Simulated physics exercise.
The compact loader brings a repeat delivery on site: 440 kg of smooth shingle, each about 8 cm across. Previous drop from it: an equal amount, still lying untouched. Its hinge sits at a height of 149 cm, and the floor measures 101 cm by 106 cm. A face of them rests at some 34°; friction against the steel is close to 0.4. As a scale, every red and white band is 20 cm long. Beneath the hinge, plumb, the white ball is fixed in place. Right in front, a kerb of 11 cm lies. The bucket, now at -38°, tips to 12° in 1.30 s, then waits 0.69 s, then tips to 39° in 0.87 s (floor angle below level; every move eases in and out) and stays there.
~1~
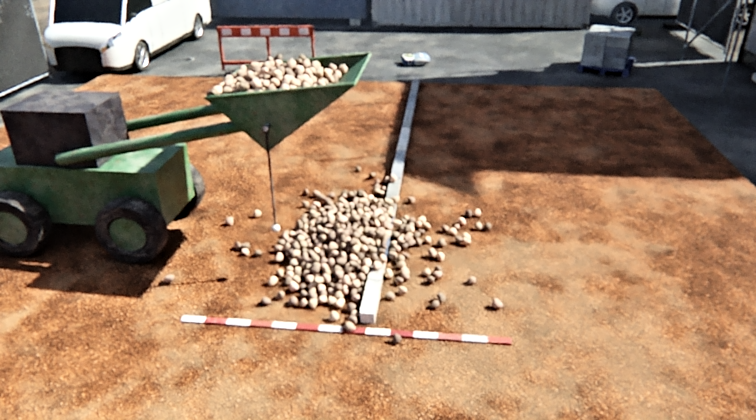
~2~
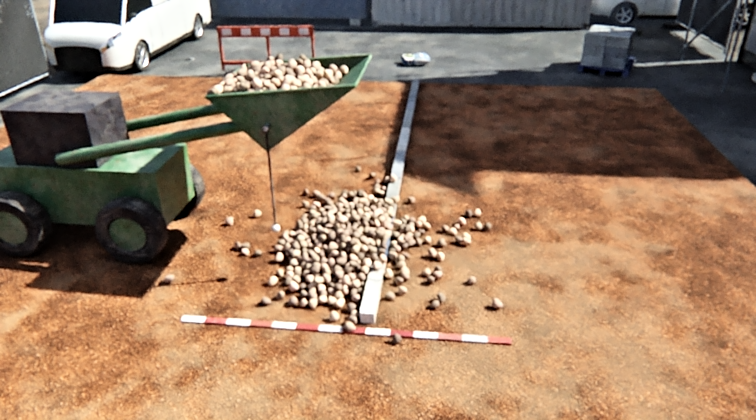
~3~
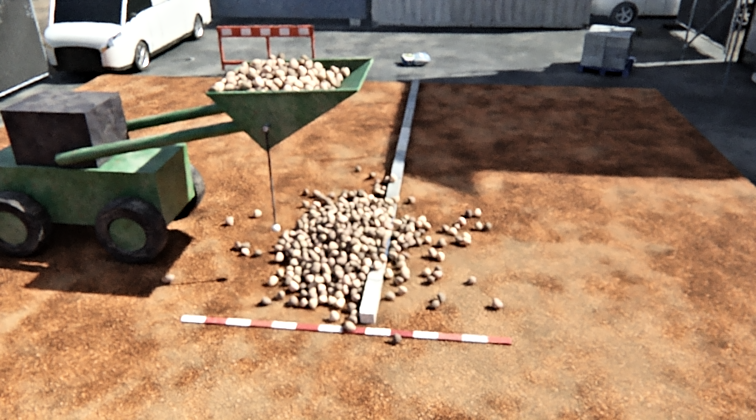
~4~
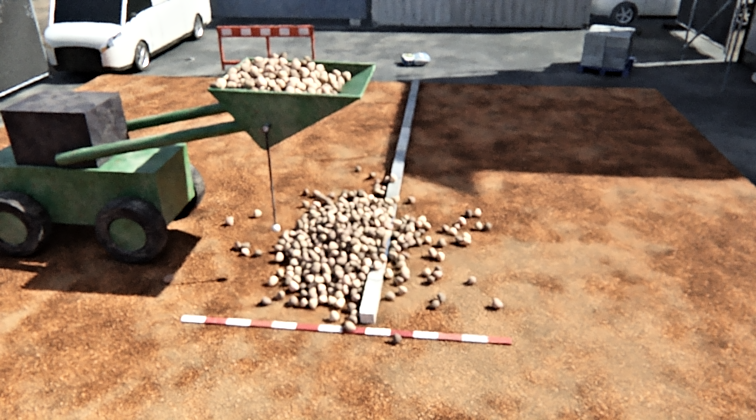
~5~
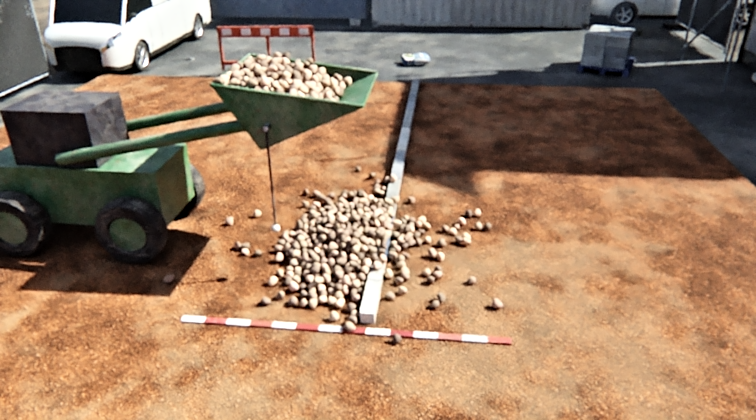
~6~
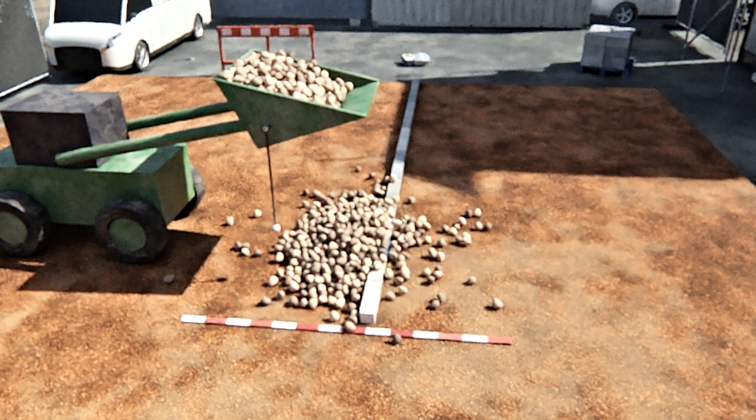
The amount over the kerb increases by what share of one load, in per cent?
By about 84 per cent of a load.
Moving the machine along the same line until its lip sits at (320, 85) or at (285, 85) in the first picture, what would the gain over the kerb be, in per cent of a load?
Around 50 percent, then around 10 percent.
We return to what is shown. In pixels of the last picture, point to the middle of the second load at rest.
Their middle rests near (415, 240).
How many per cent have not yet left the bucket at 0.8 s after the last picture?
Around 95 per cent of the load is still inside.
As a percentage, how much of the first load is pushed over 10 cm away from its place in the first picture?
Around 5 in a hundred.
Then, 0.4 s after the last picture the floor is at 4°; in per cent of one load, 100 in the bucket, 90 on this side of the kerb, 10 over the kerb; the foremost stones are at (476, 240).
Then, 0.8 s after the last picture the floor is at 12°; in per cent of one load, 97 in the bucket, 92 on this side of the kerb, 10 over the kerb; the foremost stones are at (476, 240).
Then, 2.8 s after the last picture the floor is at 39°; in per cent of one load, 0 in the bucket, 115 on this side of the kerb, 85 over the kerb; the foremost stones are at (553, 250).
Then, 5.4 s after the last picture the floor is at 39°; in per cent of one load, 0 in the bucket, 106 on this side of the kerb, 94 over the kerb; the foremost stones are at (554, 250). Net gain over the kerb, 84.
